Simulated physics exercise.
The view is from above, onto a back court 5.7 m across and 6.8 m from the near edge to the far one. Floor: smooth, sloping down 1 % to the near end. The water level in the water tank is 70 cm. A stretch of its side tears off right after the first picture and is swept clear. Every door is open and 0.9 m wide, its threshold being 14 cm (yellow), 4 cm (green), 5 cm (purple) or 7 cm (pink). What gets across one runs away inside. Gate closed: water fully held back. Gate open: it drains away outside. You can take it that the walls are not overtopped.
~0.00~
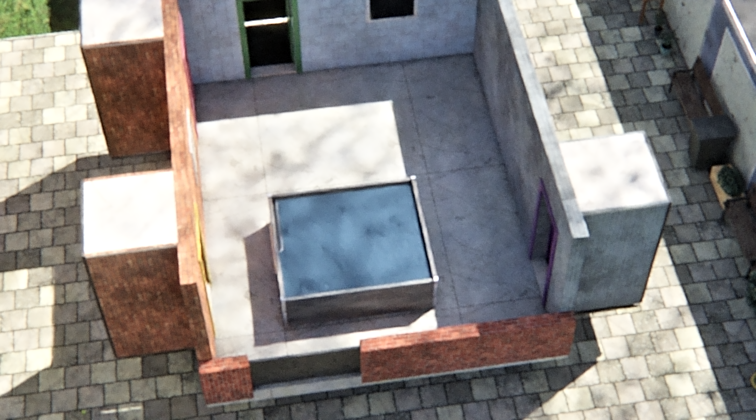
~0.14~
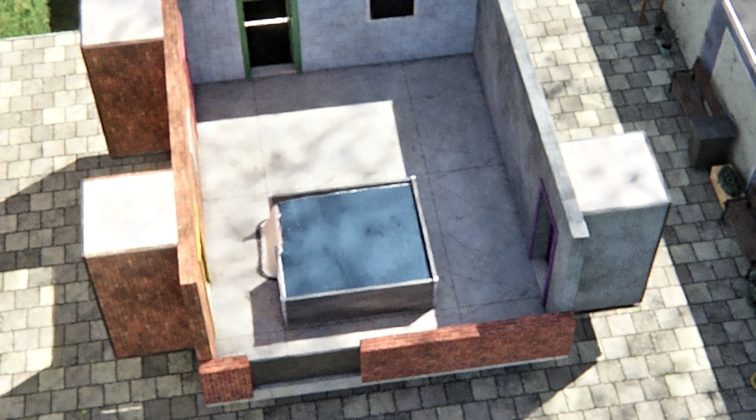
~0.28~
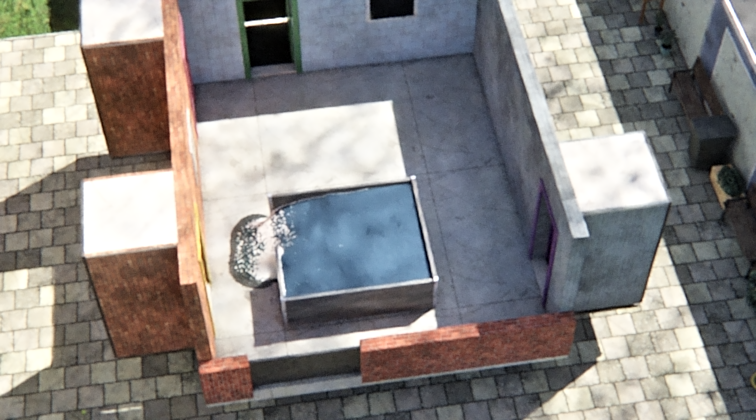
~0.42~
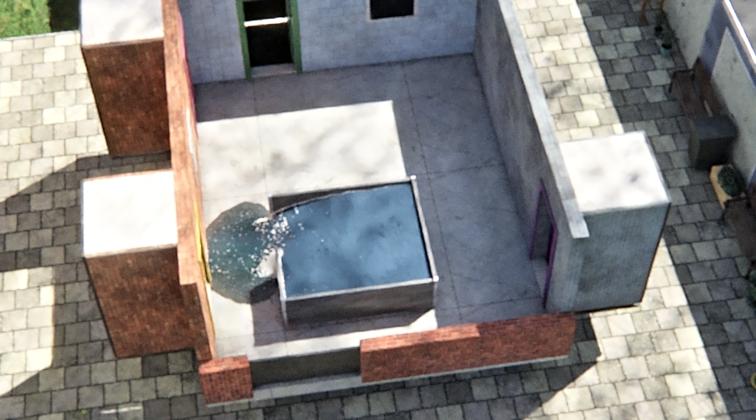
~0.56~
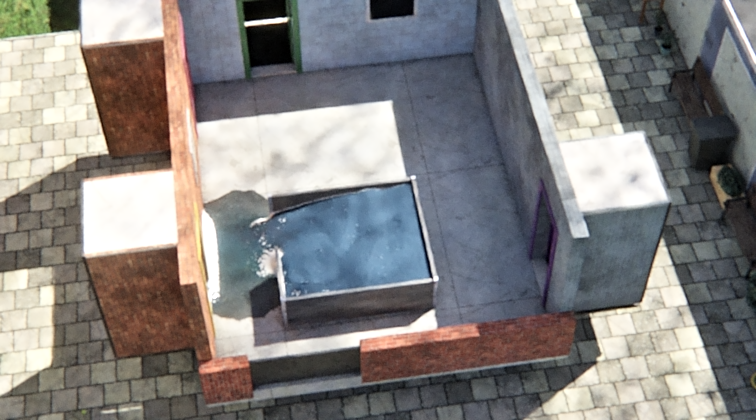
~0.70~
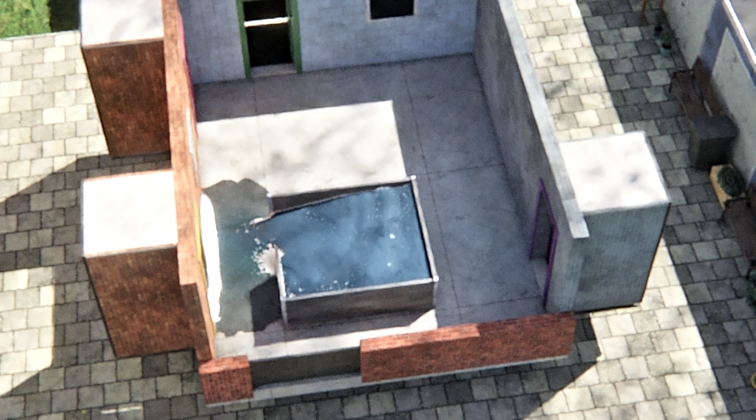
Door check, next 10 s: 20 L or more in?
One by one: Yellow door: Limit broken. Green door: Limit broken. Purple door: Limit broken. Pink door: Limit broken.
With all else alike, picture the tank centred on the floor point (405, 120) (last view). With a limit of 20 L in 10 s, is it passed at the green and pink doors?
So the green door tops the limit and the pink door tops the limit.
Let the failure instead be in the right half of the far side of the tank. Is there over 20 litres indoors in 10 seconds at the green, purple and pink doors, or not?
Door green goes beyond, door purple stays within, door pink goes beyond.
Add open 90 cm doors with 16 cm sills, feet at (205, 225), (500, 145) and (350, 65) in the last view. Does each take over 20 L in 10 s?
More, less, less.
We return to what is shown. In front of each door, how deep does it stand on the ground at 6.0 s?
You'd get yellow at 12 cm, green at 12 cm, purple at 12 cm, and pink at 9 cm.
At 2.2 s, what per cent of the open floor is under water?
About 35 per cent.
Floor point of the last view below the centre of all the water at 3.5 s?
The water's centre is around (308, 243).
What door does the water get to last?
It's the purple door.
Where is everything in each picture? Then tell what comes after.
The water tank at (351, 239) is whole and still, 70 cm deep, in the first frame.
Water pours out at (277, 238) and has run 0.6 m, to (269, 276); typically 10 cm deep outside, 70 cm at the water tank's back, in the second frame.
The front is at (238, 275), 0.9 m from the gap at (277, 240); 0.9 m2 of floor is under water; 70 cm left at the back of the water tank, in the third frame.
The front is at (210, 281), 1.3 m from the gap at (277, 241); 2.0 m2 of floor is under water; 70 cm left at the back of the water tank, in the fourth frame.
The front is at (213, 310), 1.7 m from the gap at (277, 241); 2.7 m2 of floor is under water; 70 cm left at the back of the water tank, in the fifth frame.
The front is at (215, 330), 2.0 m from the gap at (277, 241); 3.1 m2 of floor is under water; 69 cm left at the back of the water tank, in the sixth frame.
After 1.4 s water covers 15 % of the floor and is deepest (52 cm) near (218, 249); yellow door 21 cm at the sill, 8 L in, green door not reached, purple door not reached, pink door not reached.
After 2.2 s water covers 35 % of the floor and is deepest (48 cm) near (208, 259); yellow door 22 cm at the sill, 24 L in, green door 4 cm at the sill, 0 L in, purple door not reached, pink door 8 cm at the sill, 0 L in.
After 3.5 s water covers 55 % of the floor and is deepest (32 cm) near (219, 257); yellow door 17 cm at the sill, 48 L in, green door 15 cm at the sill, 70 L in, purple door not reached, pink door 7 cm at the sill, 0 L in.
After 6.0 s water covers 80 % of the floor and is deepest (24 cm) near (540, 339); yellow door 12 cm at the sill, 60 L in, green door 12 cm at the sill, 162 L in, purple door 12 cm at the sill, 45 L in, pink door 9 cm at the sill, 31 L in.
After 10.0 s water covers 100 % of the floor and is deepest (24 cm) near (550, 338); yellow door 7 cm at the sill, 61 L in, green door 7 cm at the sill, 219 L in, purple door 11 cm at the sill, 141 L in, pink door 7 cm at the sill, 58 L in.
